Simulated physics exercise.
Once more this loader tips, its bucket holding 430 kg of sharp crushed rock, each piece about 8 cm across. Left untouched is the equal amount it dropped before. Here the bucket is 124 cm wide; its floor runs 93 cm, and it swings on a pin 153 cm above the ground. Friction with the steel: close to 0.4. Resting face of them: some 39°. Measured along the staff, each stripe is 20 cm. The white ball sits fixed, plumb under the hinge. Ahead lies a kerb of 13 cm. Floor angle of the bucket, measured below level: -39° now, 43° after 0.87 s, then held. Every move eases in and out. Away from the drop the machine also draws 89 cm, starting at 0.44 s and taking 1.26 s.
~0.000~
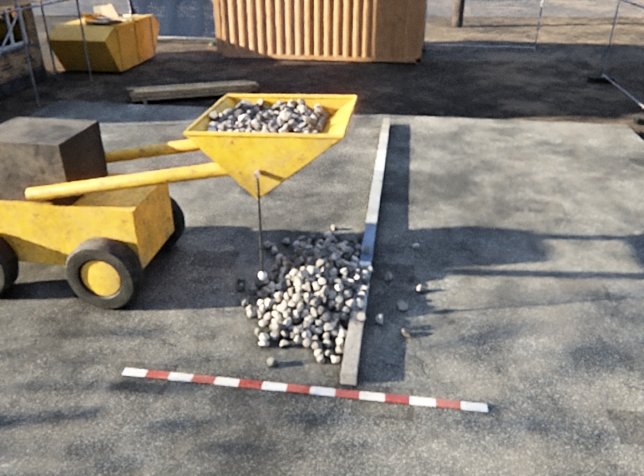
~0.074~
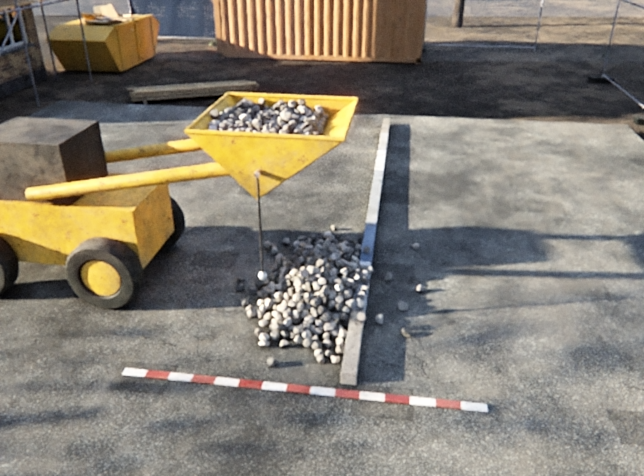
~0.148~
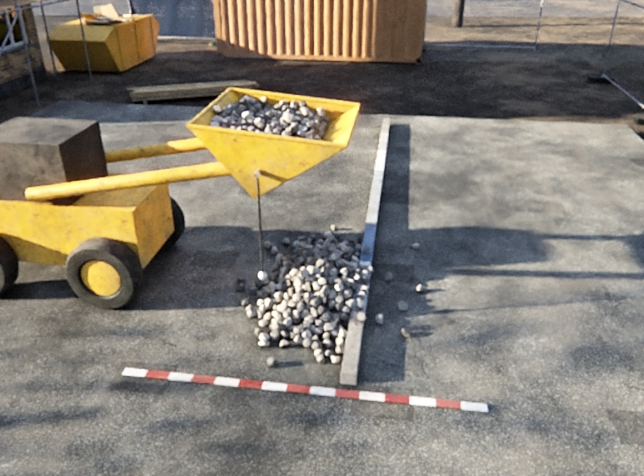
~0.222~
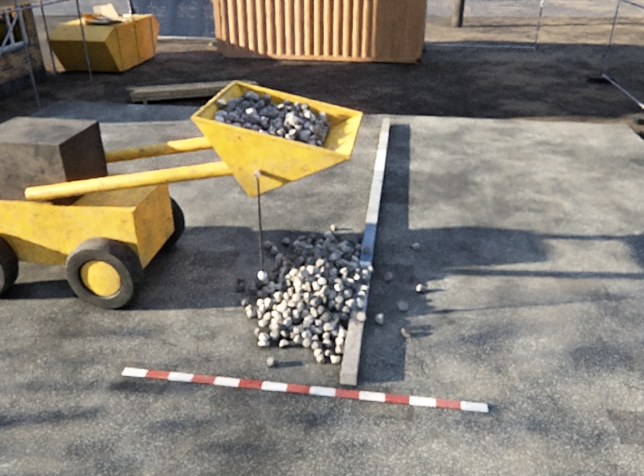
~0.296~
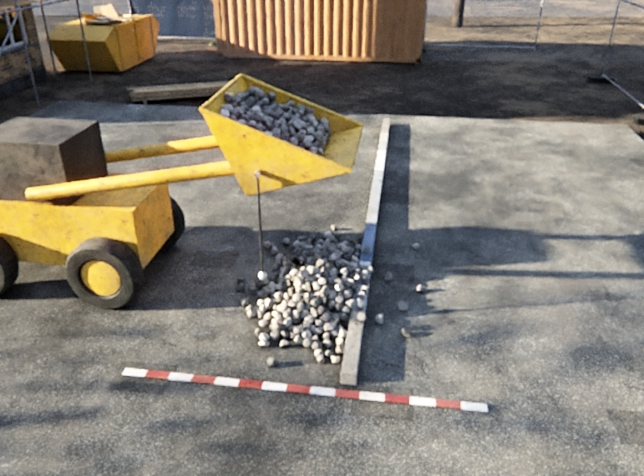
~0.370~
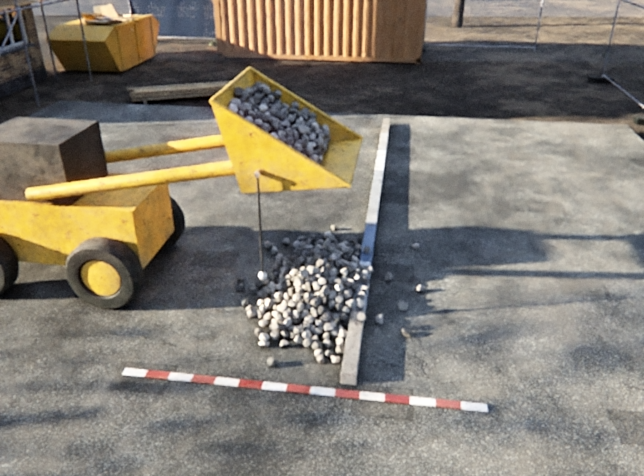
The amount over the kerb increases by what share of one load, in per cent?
By about 12 per cent of a load.
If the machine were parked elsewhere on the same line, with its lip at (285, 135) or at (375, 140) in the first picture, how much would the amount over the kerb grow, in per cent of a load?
Roughly 0 and 25 percent, in that order.
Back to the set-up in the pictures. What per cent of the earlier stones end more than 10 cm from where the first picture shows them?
The answer is about 5 per cent.
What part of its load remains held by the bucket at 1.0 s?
Close to 45 in a hundred.
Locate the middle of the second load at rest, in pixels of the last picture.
Around (312, 276) in the last picture.
After 0.6 s the floor is at 30°; in per cent of one load, 100 in the bucket, 99 on this side of the kerb, 1 over the kerb; the foremost stones are at (394, 292).
After 1.0 s the floor is at 43°; in per cent of one load, 44 in the bucket, 155 on this side of the kerb, 1 over the kerb; the foremost stones are at (394, 292).
After 2.2 s the floor is at 43°; in per cent of one load, 0 in the bucket, 187 on this side of the kerb, 13 over the kerb; the foremost stones are at (468, 310).
After 4.9 s the floor is at 43°; in per cent of one load, 0 in the bucket, 187 on this side of the kerb, 13 over the kerb; the foremost stones are at (468, 310). Net gain over the kerb, 12.
